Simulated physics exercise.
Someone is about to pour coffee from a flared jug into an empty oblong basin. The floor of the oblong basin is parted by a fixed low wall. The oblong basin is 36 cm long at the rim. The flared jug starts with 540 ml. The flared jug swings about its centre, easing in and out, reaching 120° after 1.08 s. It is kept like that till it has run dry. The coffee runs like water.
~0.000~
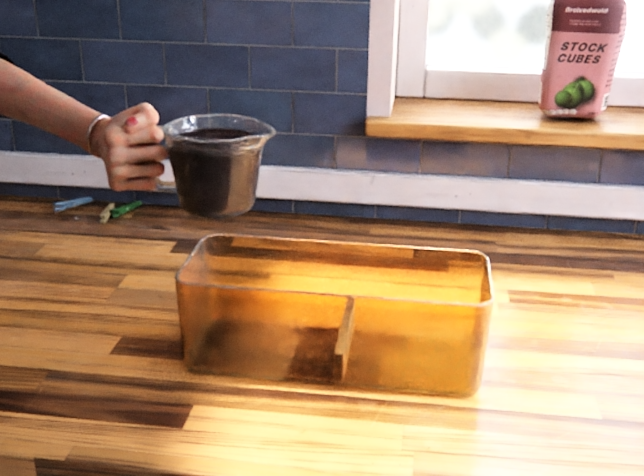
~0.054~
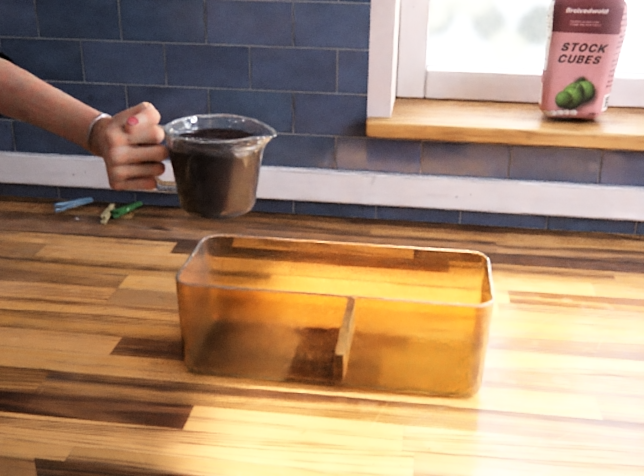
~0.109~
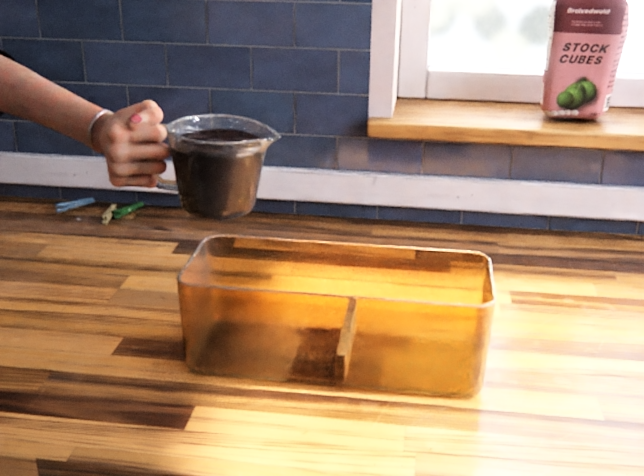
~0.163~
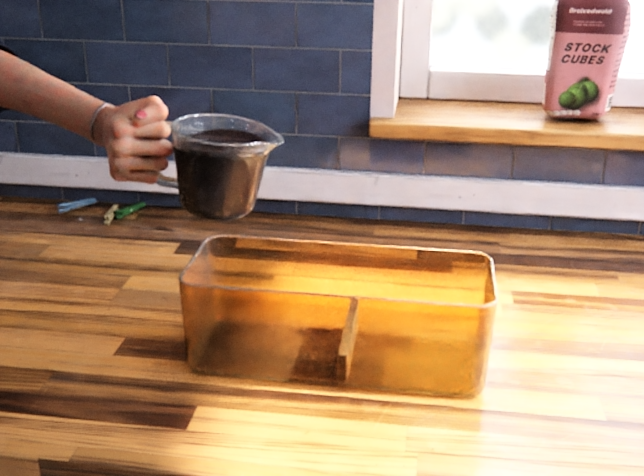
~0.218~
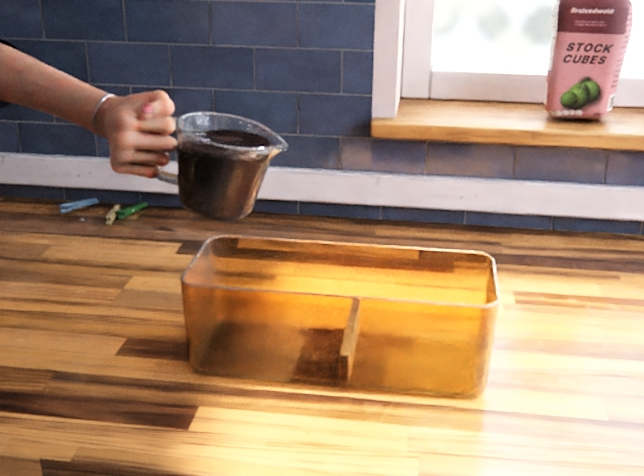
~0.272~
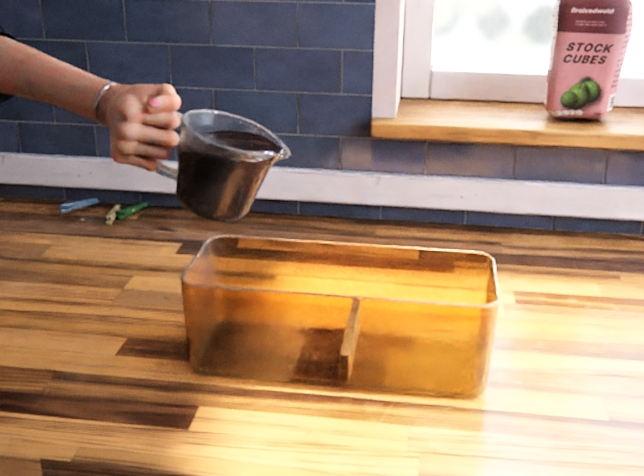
We see a hand holding a clear jug of dark liquid above a divided, amber-coloured oblong container on a wooden counter, moving the jug slightly right, then gradually tilting it to the right while the container stays still.
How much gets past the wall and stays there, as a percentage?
Roughly 10 per cent is past the wall.
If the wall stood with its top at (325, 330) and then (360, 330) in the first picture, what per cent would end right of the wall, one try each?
In turn about 45 and 5 per cent.
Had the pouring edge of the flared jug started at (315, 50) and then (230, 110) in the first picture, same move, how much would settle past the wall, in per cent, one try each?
In turn about 80 and 10 per cent.
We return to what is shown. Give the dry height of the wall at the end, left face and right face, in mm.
Some 20 mm on the left and 38 mm on the right.
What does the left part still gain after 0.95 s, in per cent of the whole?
About 3 per cent.
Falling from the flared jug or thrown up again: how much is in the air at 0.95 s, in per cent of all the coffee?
Some 5 per cent.
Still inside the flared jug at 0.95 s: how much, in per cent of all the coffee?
Some 3 per cent.
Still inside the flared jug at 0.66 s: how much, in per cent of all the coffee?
Near 52 in a hundred.
After 0.66 s the tilt is 81° and 51 per cent is still to pour, 22 is left of the wall and 3 right of it.
After 0.95 s the tilt is 116° and 3 per cent is still to pour, 86 is left of the wall and 6 right of it.
After 1.25 s the tilt is 120° and 0 per cent is still to pour, 89 is left of the wall and 10 right of it.
After 1.58 s the tilt is 120° and 0 per cent is still to pour, 89 is left of the wall and 10 right of it.
In the end 89 per cent lies left of the wall, 10 right of it and 1 outside.
